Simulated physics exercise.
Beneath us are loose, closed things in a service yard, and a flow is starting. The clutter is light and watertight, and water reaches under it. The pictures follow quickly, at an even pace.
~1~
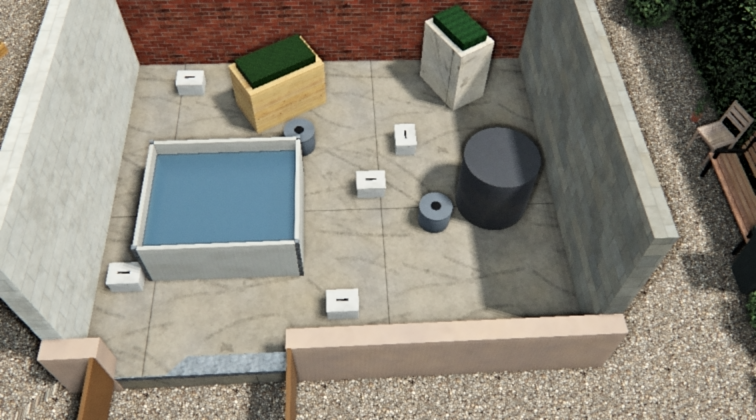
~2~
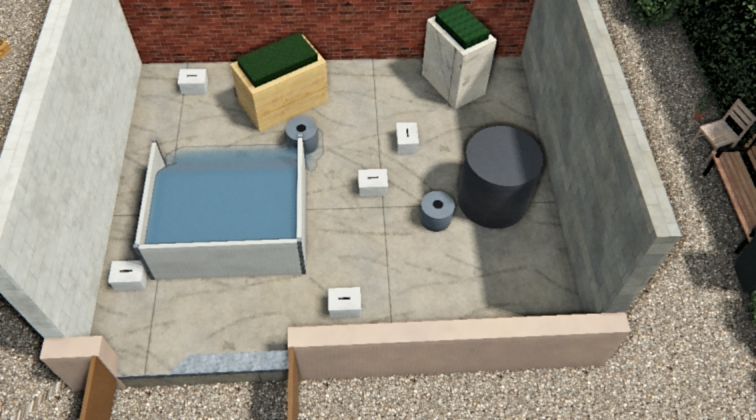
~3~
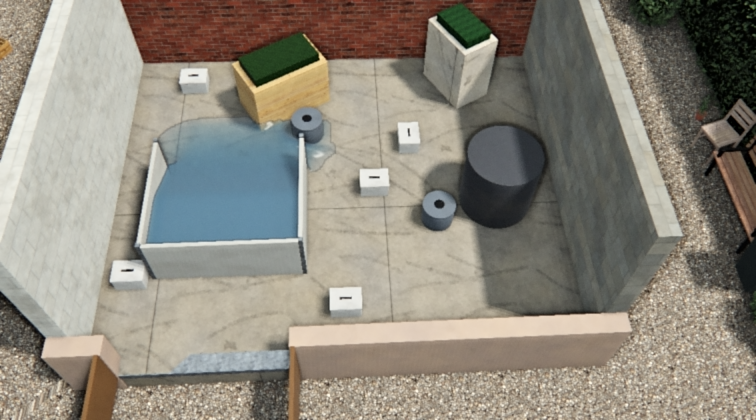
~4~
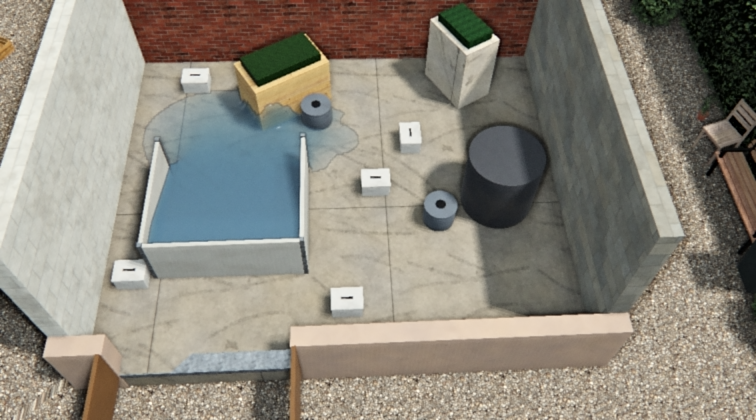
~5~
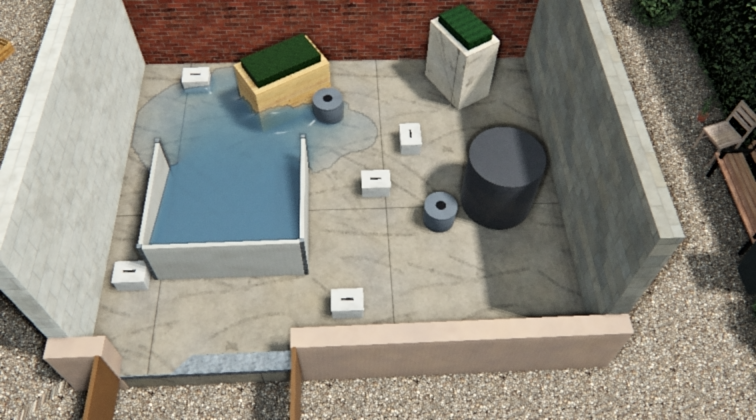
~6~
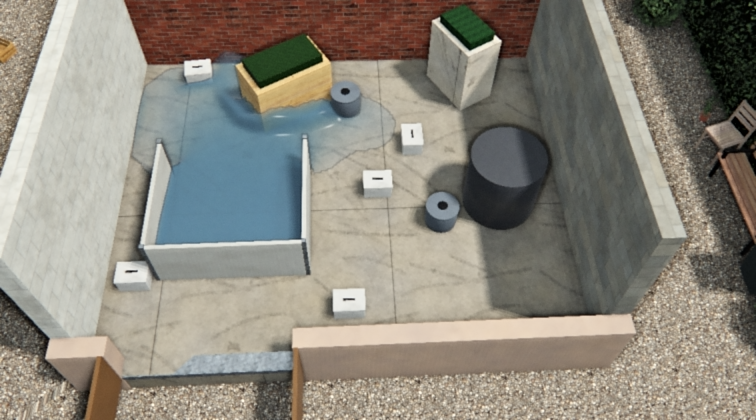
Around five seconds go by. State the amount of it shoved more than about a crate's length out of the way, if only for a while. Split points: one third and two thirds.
Band: Two thirds or more.
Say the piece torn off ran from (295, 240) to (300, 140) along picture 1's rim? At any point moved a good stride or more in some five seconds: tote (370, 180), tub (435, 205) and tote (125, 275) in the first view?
Taking them one at a time, the first gets shoved clear, the second gets shoved clear and the third not displaced that far.
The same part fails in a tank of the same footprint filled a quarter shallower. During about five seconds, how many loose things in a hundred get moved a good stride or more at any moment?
Roughly 60 in a hundred.
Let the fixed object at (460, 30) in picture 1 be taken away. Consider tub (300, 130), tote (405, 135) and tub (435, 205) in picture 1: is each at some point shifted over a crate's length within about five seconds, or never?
Result, listed order: Knocked clear / knocked clear / hardly budged.
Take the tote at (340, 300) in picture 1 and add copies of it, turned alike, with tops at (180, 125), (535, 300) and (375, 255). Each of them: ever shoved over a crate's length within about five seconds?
Per listing: Cleared out, largely stays, largely stays.
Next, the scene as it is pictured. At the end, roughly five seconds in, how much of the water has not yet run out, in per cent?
98 %.
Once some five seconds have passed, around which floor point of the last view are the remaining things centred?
On the floor of the last picture, roughly (379, 207).
A moment on, 1 of 7 are well off their spots; 1 afloat.
Next, 2 of 7 are well off their spots; 2 afloat.
Later, 4 of 7 are well off their spots; 2 afloat.
In the end, 5 of 7 are well off their spots, and 5 have been at some point; 3 afloat.
